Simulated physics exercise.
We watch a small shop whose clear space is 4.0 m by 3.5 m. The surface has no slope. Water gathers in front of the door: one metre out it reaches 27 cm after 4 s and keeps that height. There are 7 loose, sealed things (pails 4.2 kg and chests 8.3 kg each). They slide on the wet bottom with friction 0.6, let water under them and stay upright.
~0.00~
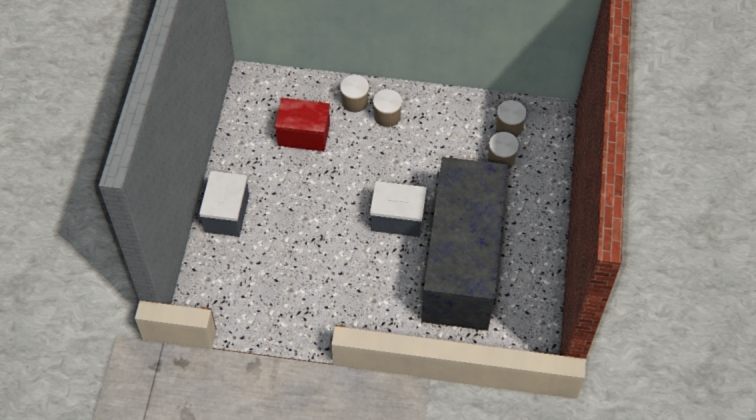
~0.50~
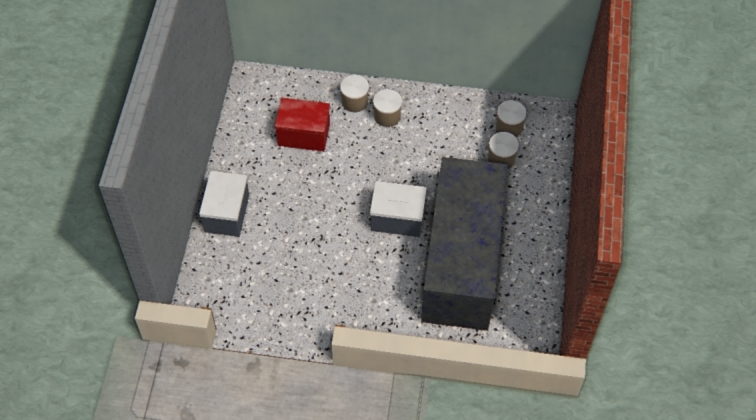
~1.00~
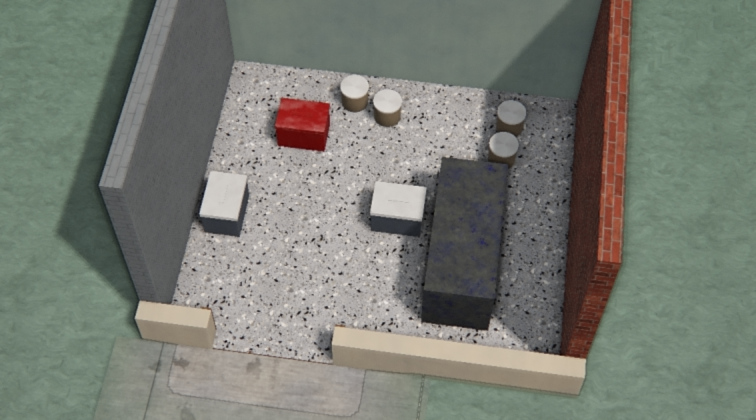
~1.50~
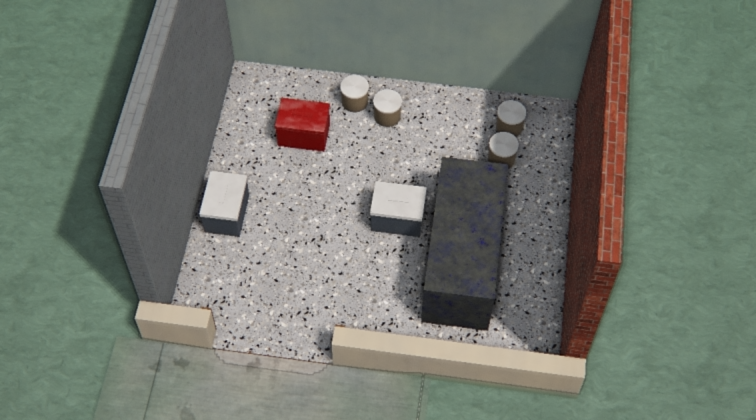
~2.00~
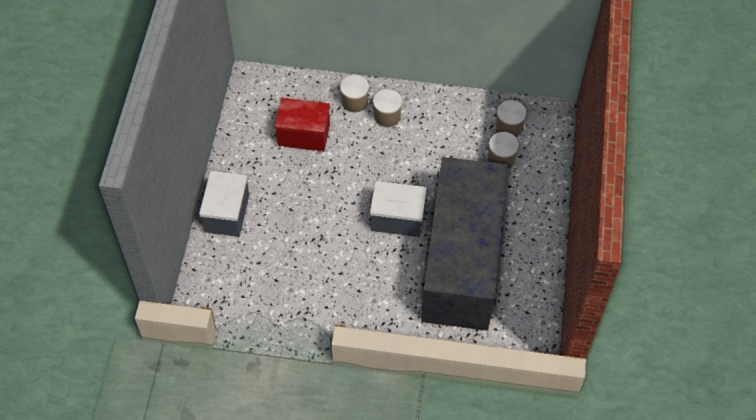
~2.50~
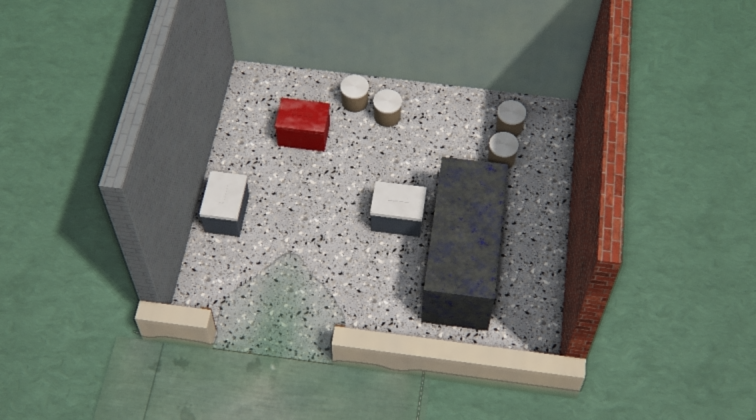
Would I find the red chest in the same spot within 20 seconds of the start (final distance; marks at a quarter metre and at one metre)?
Red chest ends far away.
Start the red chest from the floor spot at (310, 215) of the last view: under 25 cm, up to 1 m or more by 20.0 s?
It ends far away.
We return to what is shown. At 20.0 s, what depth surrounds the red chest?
About 27 cm.
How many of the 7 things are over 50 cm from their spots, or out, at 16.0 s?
By then 6.
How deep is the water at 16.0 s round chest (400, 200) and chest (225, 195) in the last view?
Roughly 27 and 25 cm.
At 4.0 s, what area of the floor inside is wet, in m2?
Some 6.0 m2.
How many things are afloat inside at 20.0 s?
At that moment 7.
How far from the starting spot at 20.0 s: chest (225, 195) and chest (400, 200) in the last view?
In turn: 300 cm, 200 cm.
After 4.0 s the red chest is near (303, 110), 0.1 m from its start, aground; 0 afloat.
After 9.0 s the red chest is near (438, 145), 1.6 m from its start, afloat; 6 afloat.
After 16.0 s the red chest is near (546, 185), 2.8 m from its start, afloat; 7 afloat.
After 20.0 s the red chest is near (548, 196), 2.9 m from its start, afloat; 7 afloat.
